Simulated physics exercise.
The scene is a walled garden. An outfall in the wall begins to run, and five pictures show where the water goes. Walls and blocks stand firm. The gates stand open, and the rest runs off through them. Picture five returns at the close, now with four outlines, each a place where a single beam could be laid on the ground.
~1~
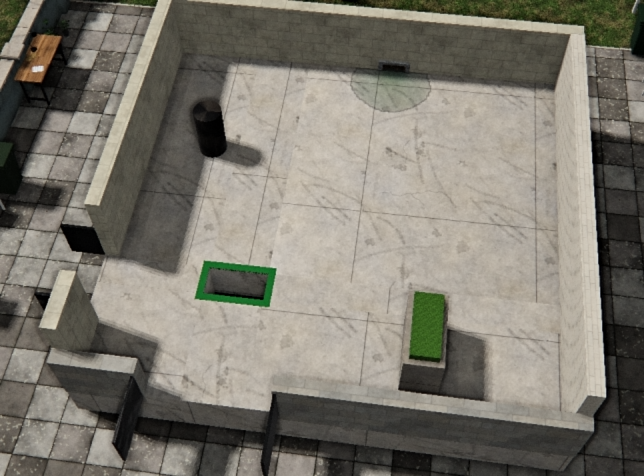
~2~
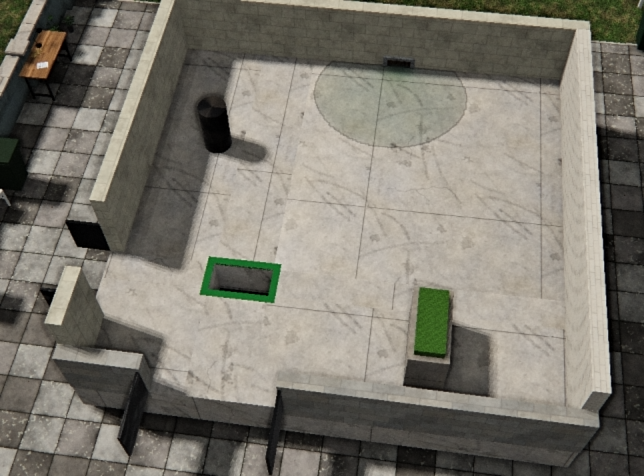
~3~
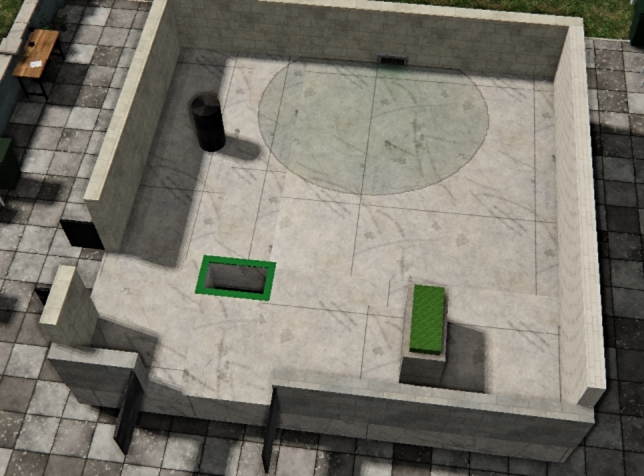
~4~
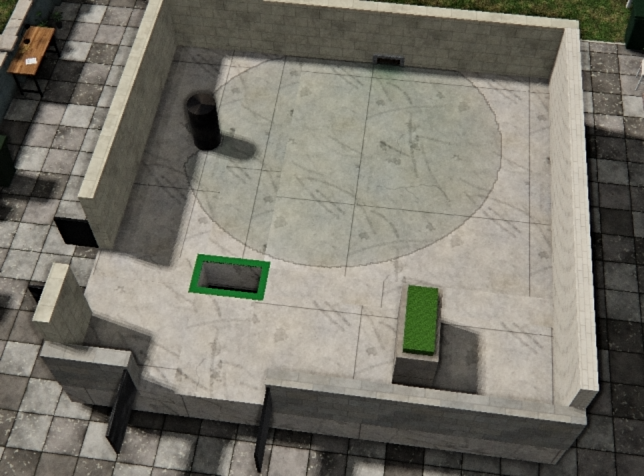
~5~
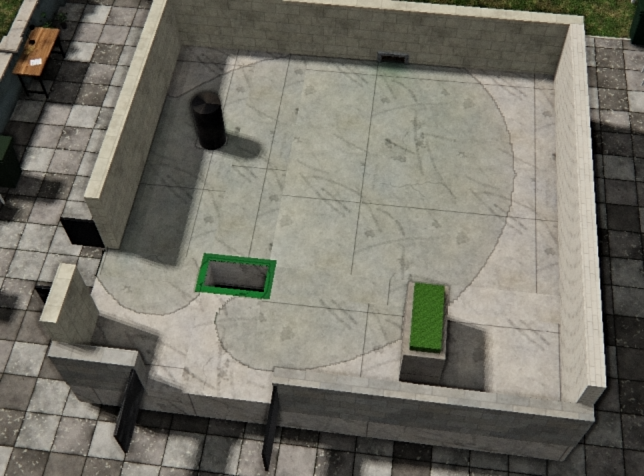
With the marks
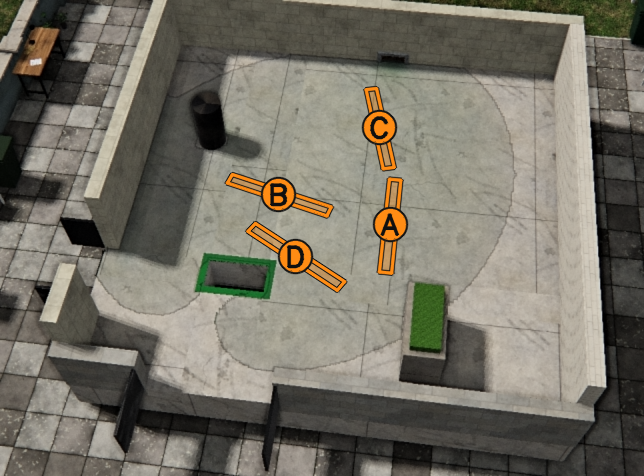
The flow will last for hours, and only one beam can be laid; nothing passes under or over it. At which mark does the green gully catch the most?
Use spot A.
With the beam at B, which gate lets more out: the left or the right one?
The right one.
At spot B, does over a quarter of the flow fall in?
No.
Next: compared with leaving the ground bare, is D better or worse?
Worse.
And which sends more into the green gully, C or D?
Spot C.
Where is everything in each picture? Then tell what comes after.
The first frame shows outfall at (394, 67); green gully at (236, 284); open gate at (212, 390); open gate at (109, 287); front seen at (409, 105), 3 % of the ground wet; green gully still dry.
The second frame shows front seen at (330, 123), 9 % of the ground wet; green gully still dry.
The third frame shows front seen at (311, 177), 21 % of the ground wet; green gully still dry.
The fourth frame shows front seen at (265, 249), 40 % of the ground wet; green gully still dry.
The fifth frame shows front seen at (112, 285), 64 % of the ground wet; green gully taking water.
On the marked copy, A from (385, 272) to (395, 179); B from (229, 178) to (329, 211); C from (371, 89) to (388, 168); D from (251, 227) to (340, 285).
With A, about 23 % of the stream goes into the green gully, about 77 % out by the gates.
With B, about 12 % of the stream goes into the green gully, about 87 % out by the gates.
With C, about 15 % of the stream goes into the green gully, about 83 % out by the gates.
With D, about 9 % of the stream goes into the green gully, about 91 % out by the gates.
